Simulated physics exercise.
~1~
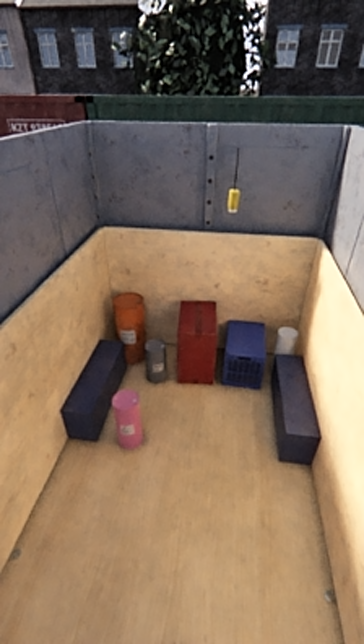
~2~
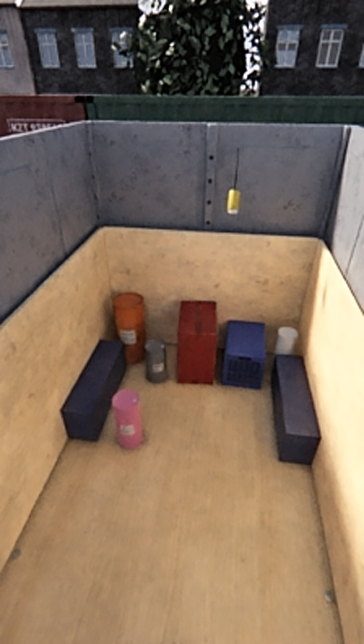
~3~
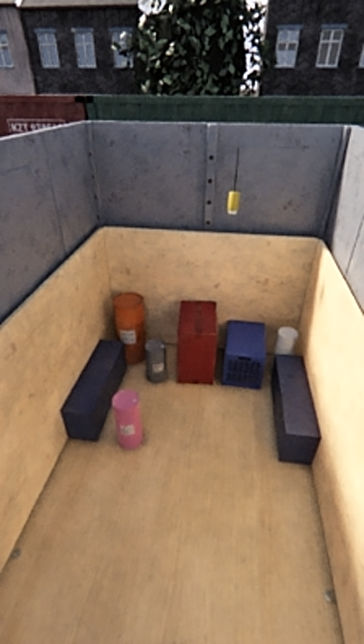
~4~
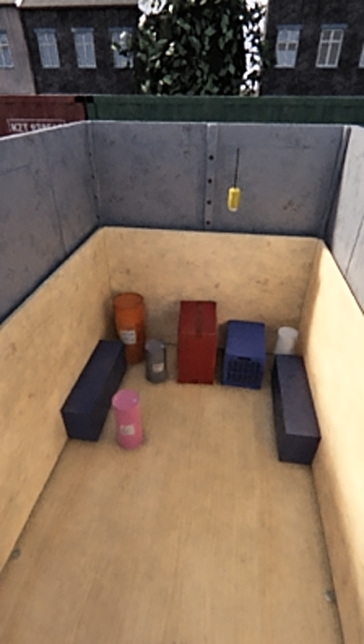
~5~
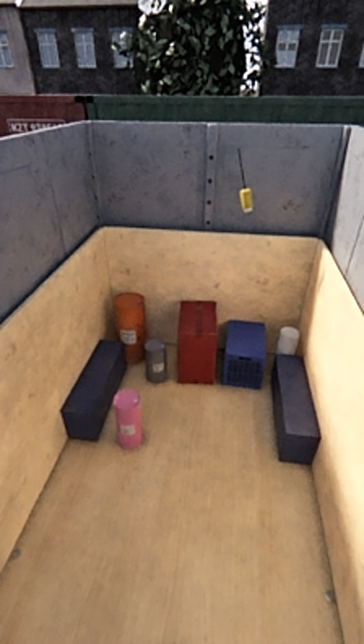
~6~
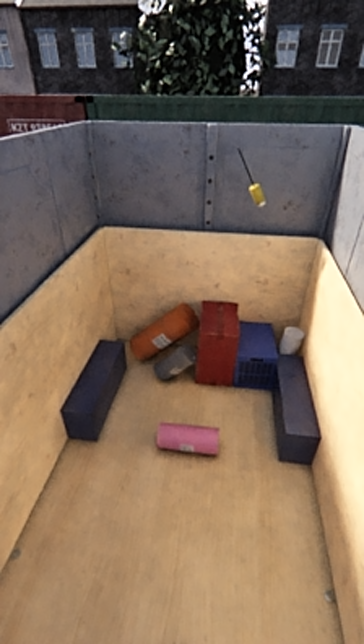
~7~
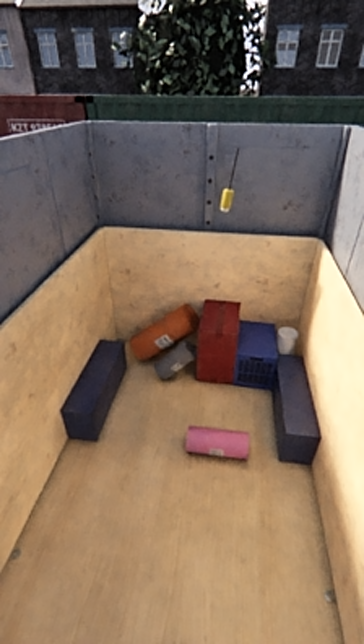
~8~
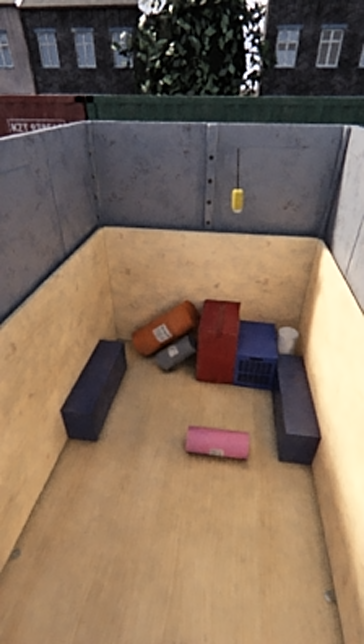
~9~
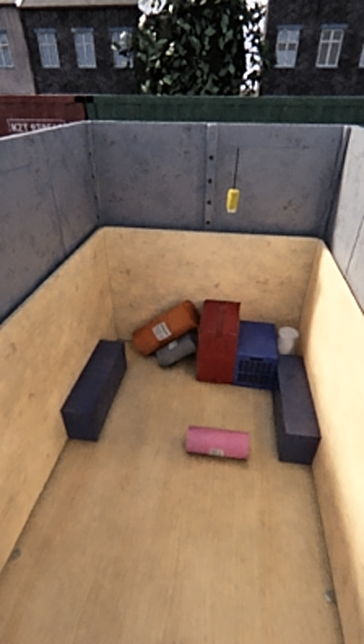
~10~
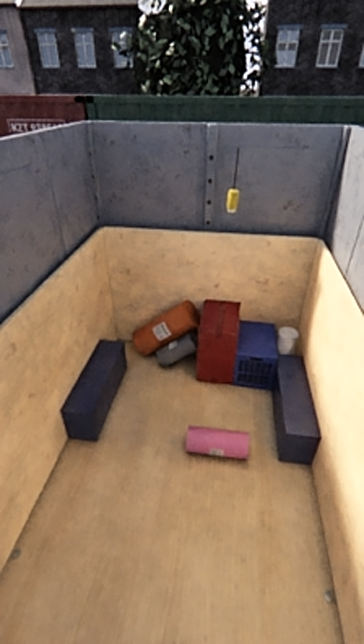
In the video, canisters and boxes stand in a wood-lined van bay beneath a swinging yellow lamp until the load lurches right; the pink canister topples and rolls right, the orange and grey ones end leaning over, and the red box slides against the blue chest, staying upright.
